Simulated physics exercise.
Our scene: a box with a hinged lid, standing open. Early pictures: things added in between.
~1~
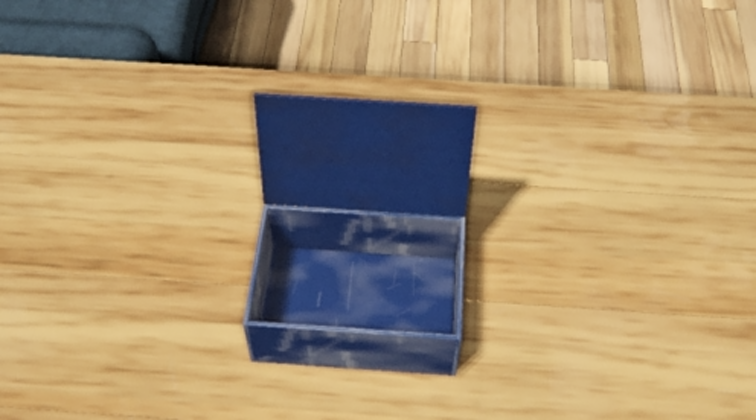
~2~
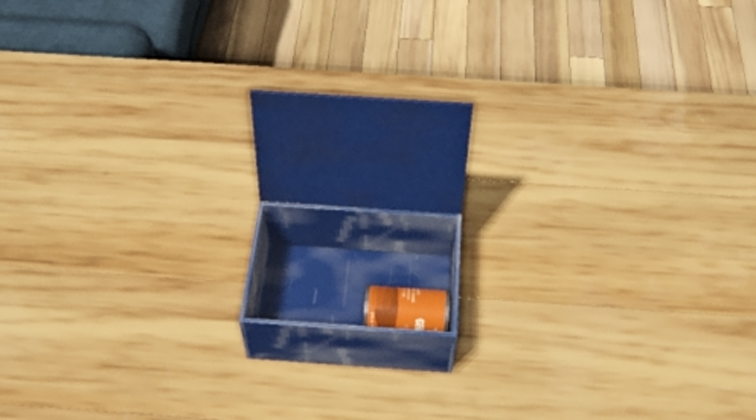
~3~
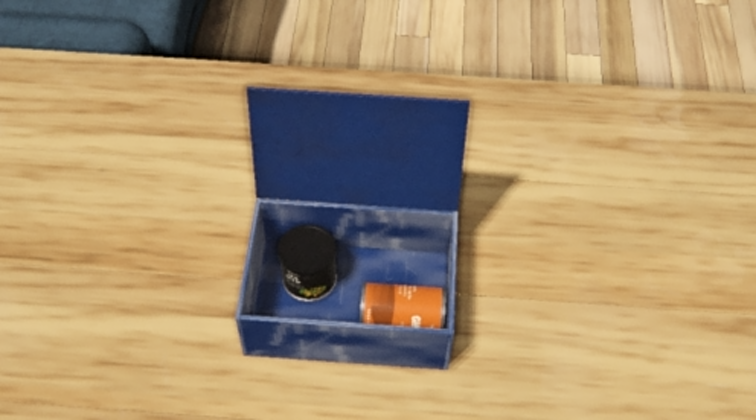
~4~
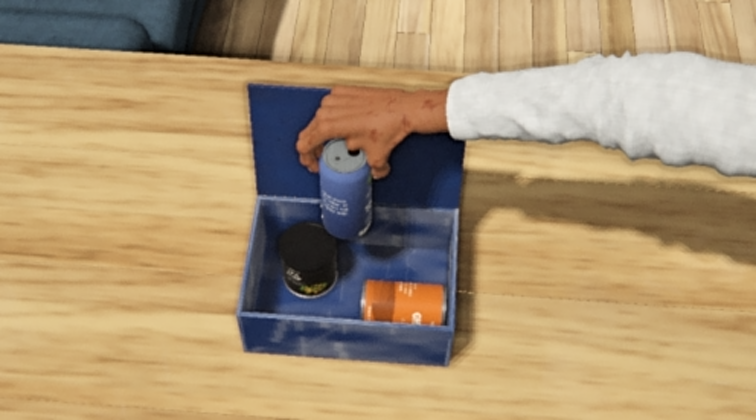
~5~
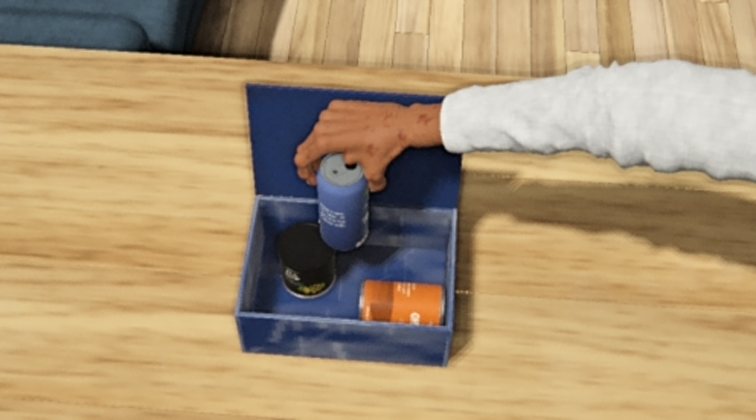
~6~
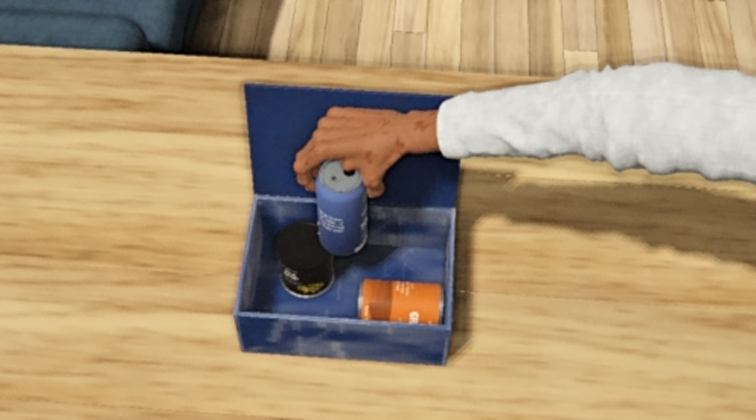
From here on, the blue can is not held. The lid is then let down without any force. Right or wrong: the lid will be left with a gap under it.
Wrong, it closes.
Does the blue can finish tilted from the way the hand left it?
Simply put, the blue can gets tilted.
Then, 0.90 s on from there, lid starting down; blue can on its side near (378, 263); black tin shifted a little.
Then, 1.80 s on from there, lid 47° above the rim; blue can on its side near (377, 266); black tin shifted a little.
In the end, lid shut; toppled in the box, blue can; the other 2 unmoved. At the end, from the last picture's camera, blue can near (377, 267).
